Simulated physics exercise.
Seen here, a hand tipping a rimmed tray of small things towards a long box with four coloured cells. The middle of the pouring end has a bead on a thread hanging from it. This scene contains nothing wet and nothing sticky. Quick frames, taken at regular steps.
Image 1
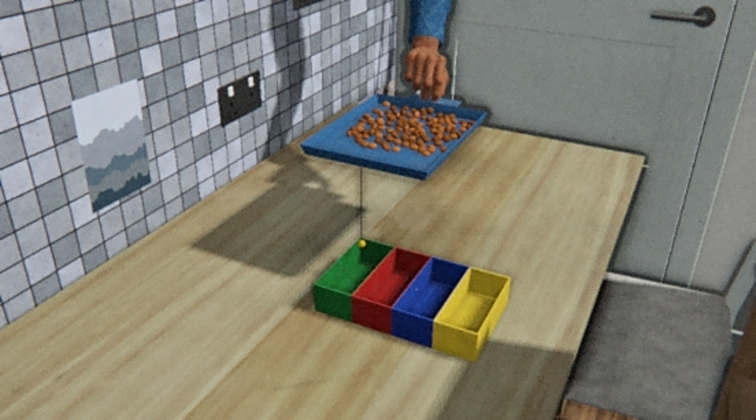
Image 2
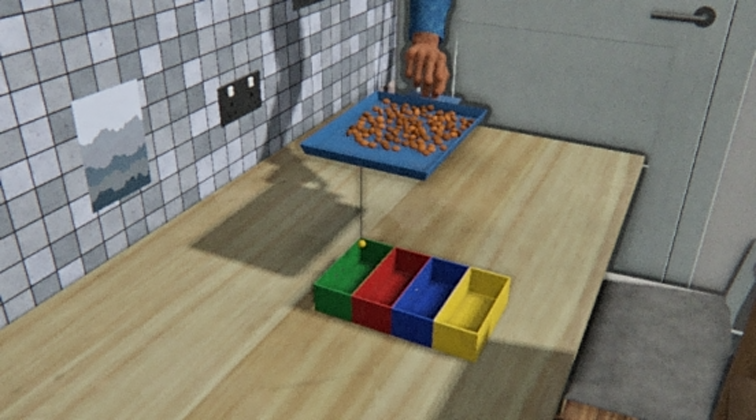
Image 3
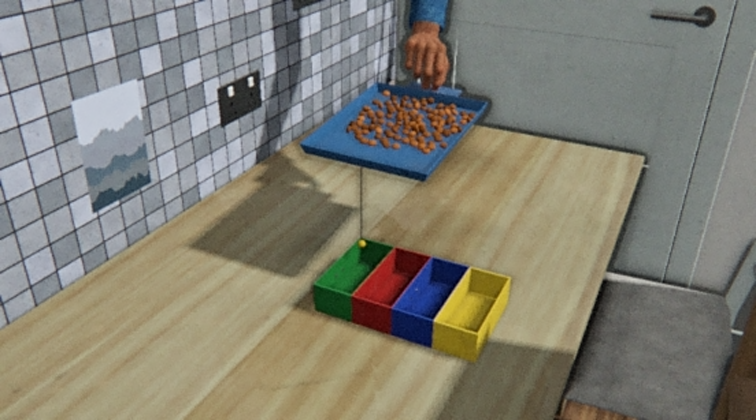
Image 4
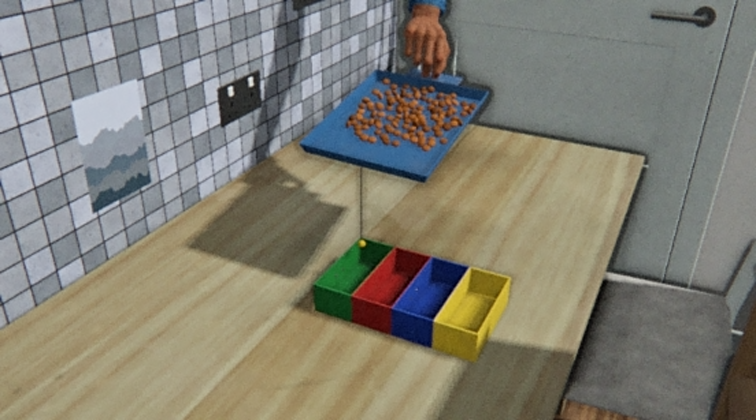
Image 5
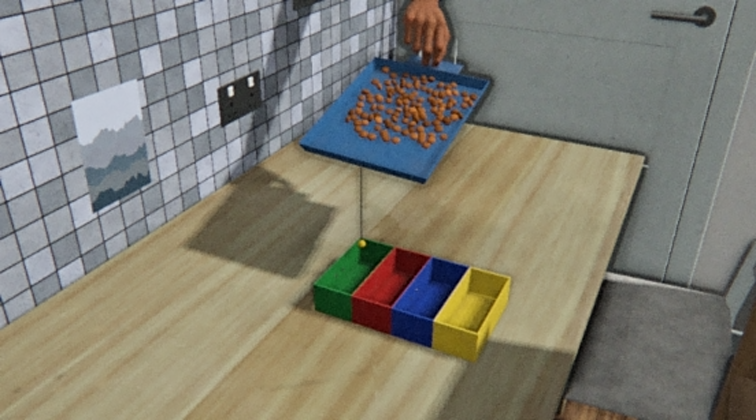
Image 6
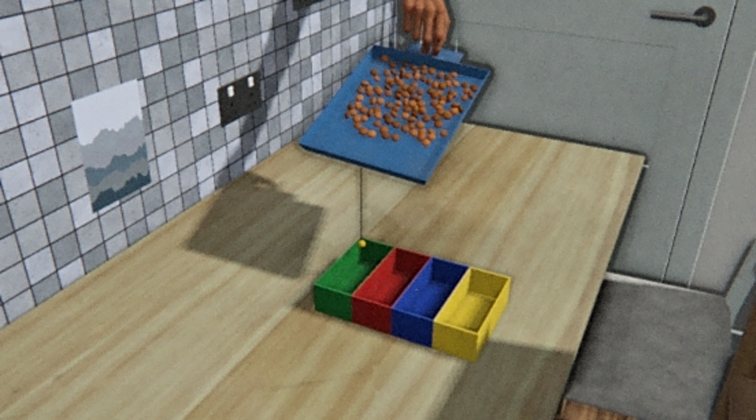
Above a wooden counter, a hand steadily tilts a blue tray of small brown pieces.
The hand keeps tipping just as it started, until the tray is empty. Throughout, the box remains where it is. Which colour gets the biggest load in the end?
The red cell gets the biggest load.
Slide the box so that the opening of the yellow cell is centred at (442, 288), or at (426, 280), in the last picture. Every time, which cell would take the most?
So the first one goes to the blue cell and the second to the blue cell.
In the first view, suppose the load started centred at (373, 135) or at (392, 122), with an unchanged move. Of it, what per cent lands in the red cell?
Respectively 40 and 40 in a hundred.
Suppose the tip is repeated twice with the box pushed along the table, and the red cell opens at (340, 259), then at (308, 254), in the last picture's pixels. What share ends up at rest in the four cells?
The first gives 90 %, the second 70 %.
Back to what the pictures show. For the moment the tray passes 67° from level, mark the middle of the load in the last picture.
Close to (388, 173).
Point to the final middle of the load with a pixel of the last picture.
Somewhere around (380, 303) in the final view.
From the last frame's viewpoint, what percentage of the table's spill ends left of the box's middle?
Roughly 90 in a hundred.
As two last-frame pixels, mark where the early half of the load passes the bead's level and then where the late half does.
The early half goes through (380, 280), the late half through (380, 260).
Just after the last frame, tray tipped steeply; roughly two thirds on the tray; roughly a quarter falling or outside the box.
A moment on, tray tipped past a quarter turn; about a tenth on the tray; roughly a third in the red cell; roughly a quarter in the green cell; about a tenth in the blue cell; roughly a quarter falling or outside the box.
Further on, tray tipped past a quarter turn; roughly half in the red cell; roughly a quarter in the green cell; about a tenth in the blue cell; about a tenth falling or outside the box.
When it is over, tray tipped past a quarter turn; roughly half in the red cell; roughly a quarter in the green cell; about a tenth in the blue cell; not one in the yellow cell; about a tenth outside the box.
